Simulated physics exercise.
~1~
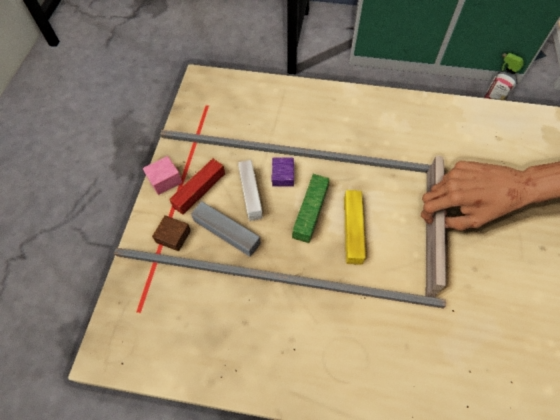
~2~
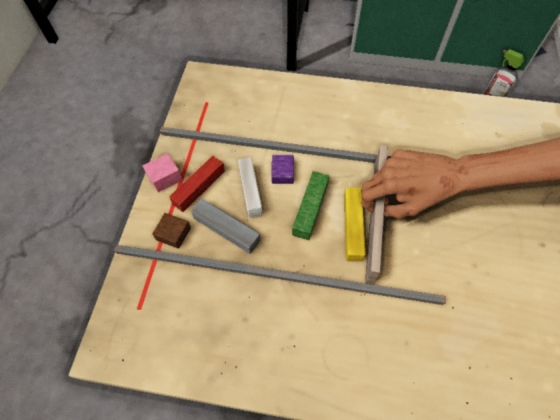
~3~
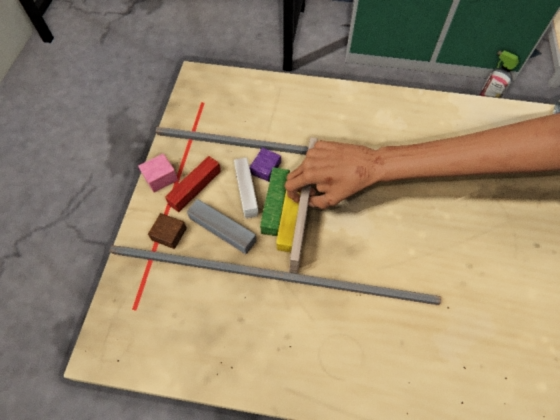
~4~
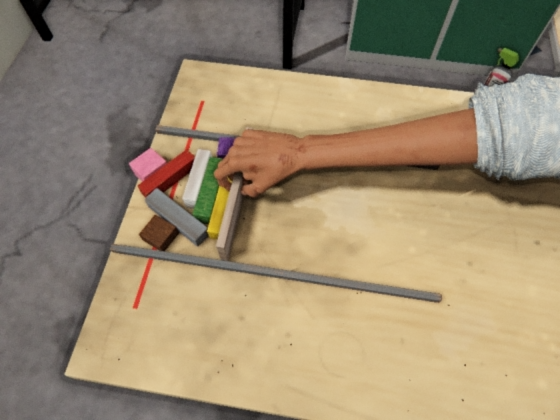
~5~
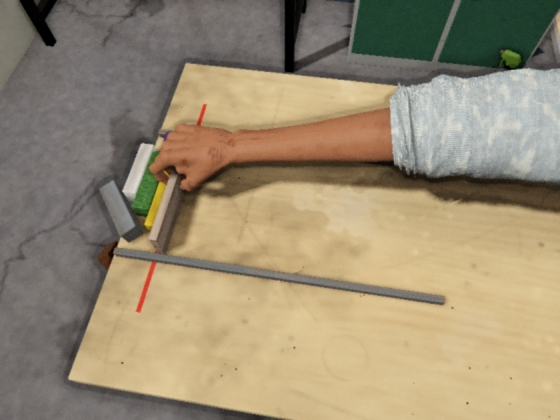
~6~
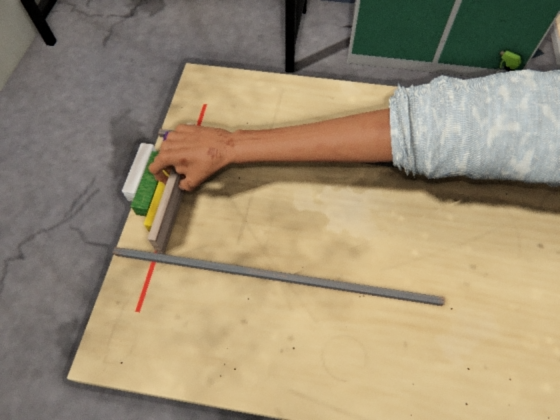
A hand slid an upright board left between two grey strips, sweeping coloured blocks together toward the table's edge until it reached the red line; the pink, red, brown and grey pieces went over, while the white, green and yellow ones stayed bunched against it.
